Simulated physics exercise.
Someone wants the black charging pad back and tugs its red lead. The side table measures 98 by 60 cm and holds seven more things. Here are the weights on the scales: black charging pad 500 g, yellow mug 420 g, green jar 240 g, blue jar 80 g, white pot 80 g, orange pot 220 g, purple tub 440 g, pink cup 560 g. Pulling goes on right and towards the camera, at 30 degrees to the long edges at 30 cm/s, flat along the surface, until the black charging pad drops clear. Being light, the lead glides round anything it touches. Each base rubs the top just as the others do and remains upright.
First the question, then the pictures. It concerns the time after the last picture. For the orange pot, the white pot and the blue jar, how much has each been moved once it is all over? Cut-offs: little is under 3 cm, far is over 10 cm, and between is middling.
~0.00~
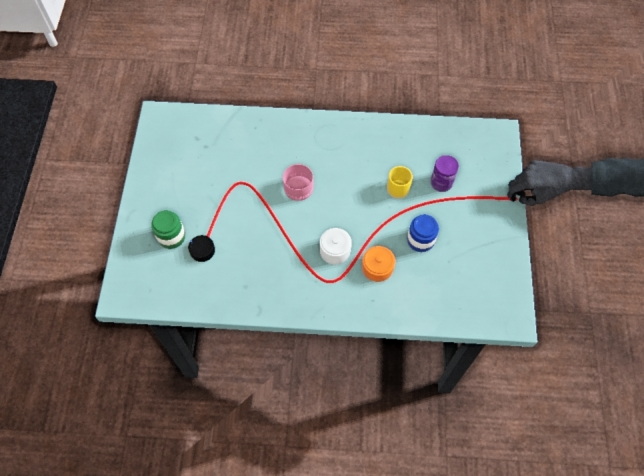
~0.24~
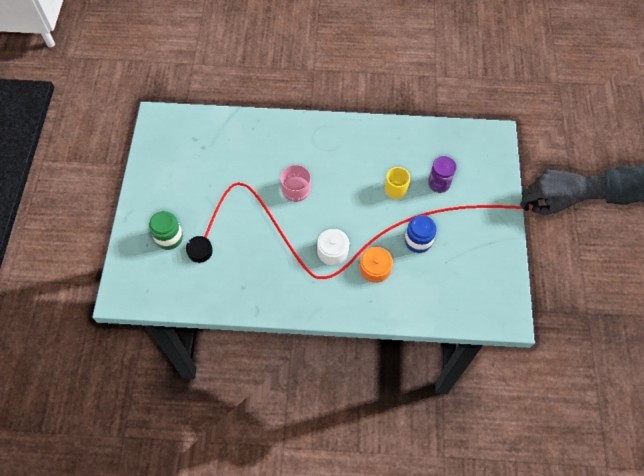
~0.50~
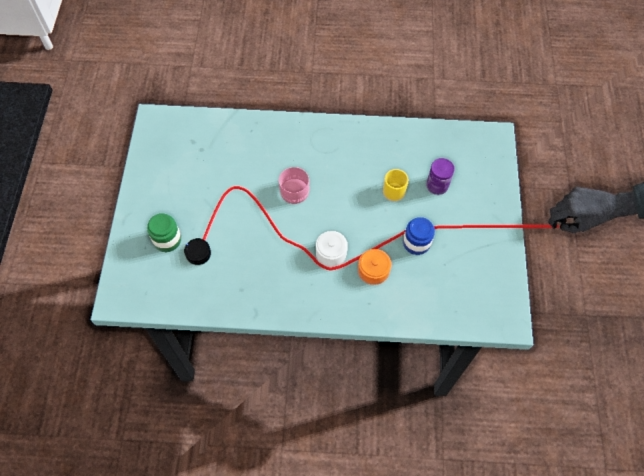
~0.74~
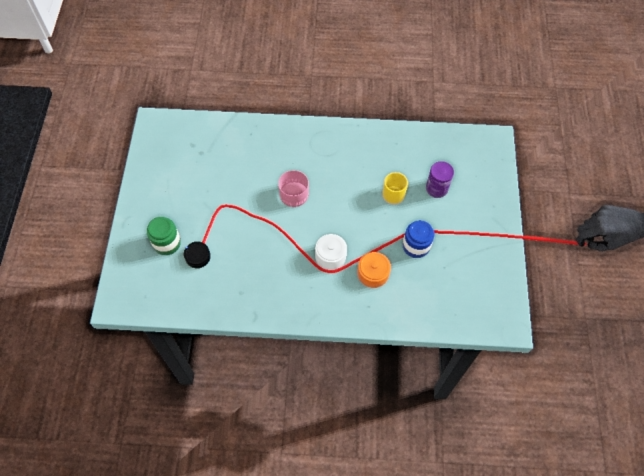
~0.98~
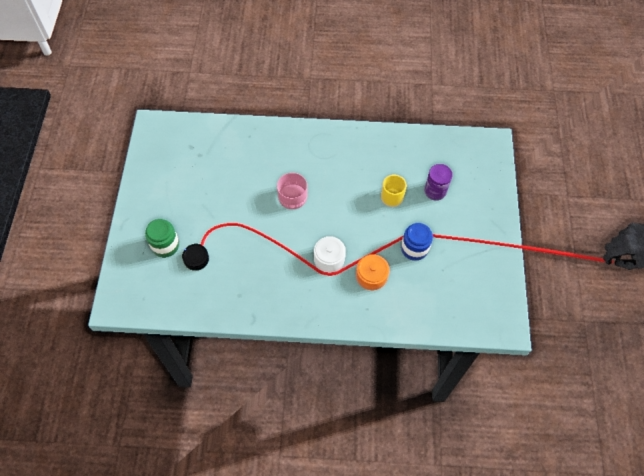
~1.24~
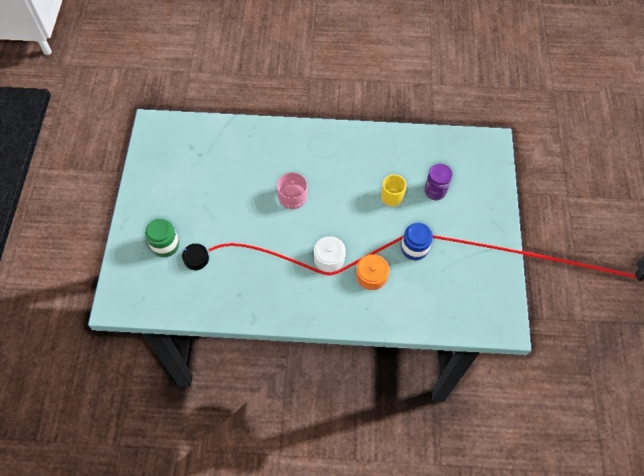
Orange pot: Middling. White pot: Middling. Blue jar: Far.
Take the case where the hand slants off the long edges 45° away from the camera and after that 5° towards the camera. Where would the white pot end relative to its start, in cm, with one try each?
First try roughly 18 cm, second try roughly 11 cm.
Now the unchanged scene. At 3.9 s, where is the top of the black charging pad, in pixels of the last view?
It sits at about (492, 289) in pixels.
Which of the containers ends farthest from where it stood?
That would be the blue jar.
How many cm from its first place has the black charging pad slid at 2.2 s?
About 20 cm.
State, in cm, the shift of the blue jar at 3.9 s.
Some 14 cm.
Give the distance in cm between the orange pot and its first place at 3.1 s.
Pretty much 4 cm, give or take.
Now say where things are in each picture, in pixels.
Charging pad (201, 246); orange pot (379, 258); white pot (336, 240); blue jar (425, 225); lead through (428, 203) (354, 262) (285, 234) (230, 190); 0 cm pulled, in the first picture.
Lead through (399, 224) (282, 235); 4 cm pulled, in the second picture.
Lead through (421, 228) (283, 238); 12 cm pulled, in the third picture.
Lead through (447, 232) (304, 254); 19 cm pulled, in the fourth picture.
Lead through (472, 240) (323, 273); 26 cm pulled, in the fifth picture.
Charging pad (195, 254); orange pot (373, 267); white pot (330, 248); blue jar (419, 233); lead through (549, 258) (445, 239) (351, 265) (265, 251); 34 cm pulled, in the sixth picture.
By 2.2 s the black charging pad has slid 20 cm, and the shifts are, blue jar 13 cm, white pot 4 cm.
By 3.1 s the black charging pad has slid 44 cm, and the shifts are, blue jar 13 cm, white pot 6 cm, orange pot 4 cm.
By 3.9 s the black charging pad has slid 68 cm, and the shifts are, blue jar 13 cm, white pot 6 cm, orange pot 4 cm.
By 4.6 s the black charging pad is off the top, and the shifts are, blue jar 13 cm at (435, 287), white pot 6 cm at (337, 225), orange pot 4 cm at (385, 281).
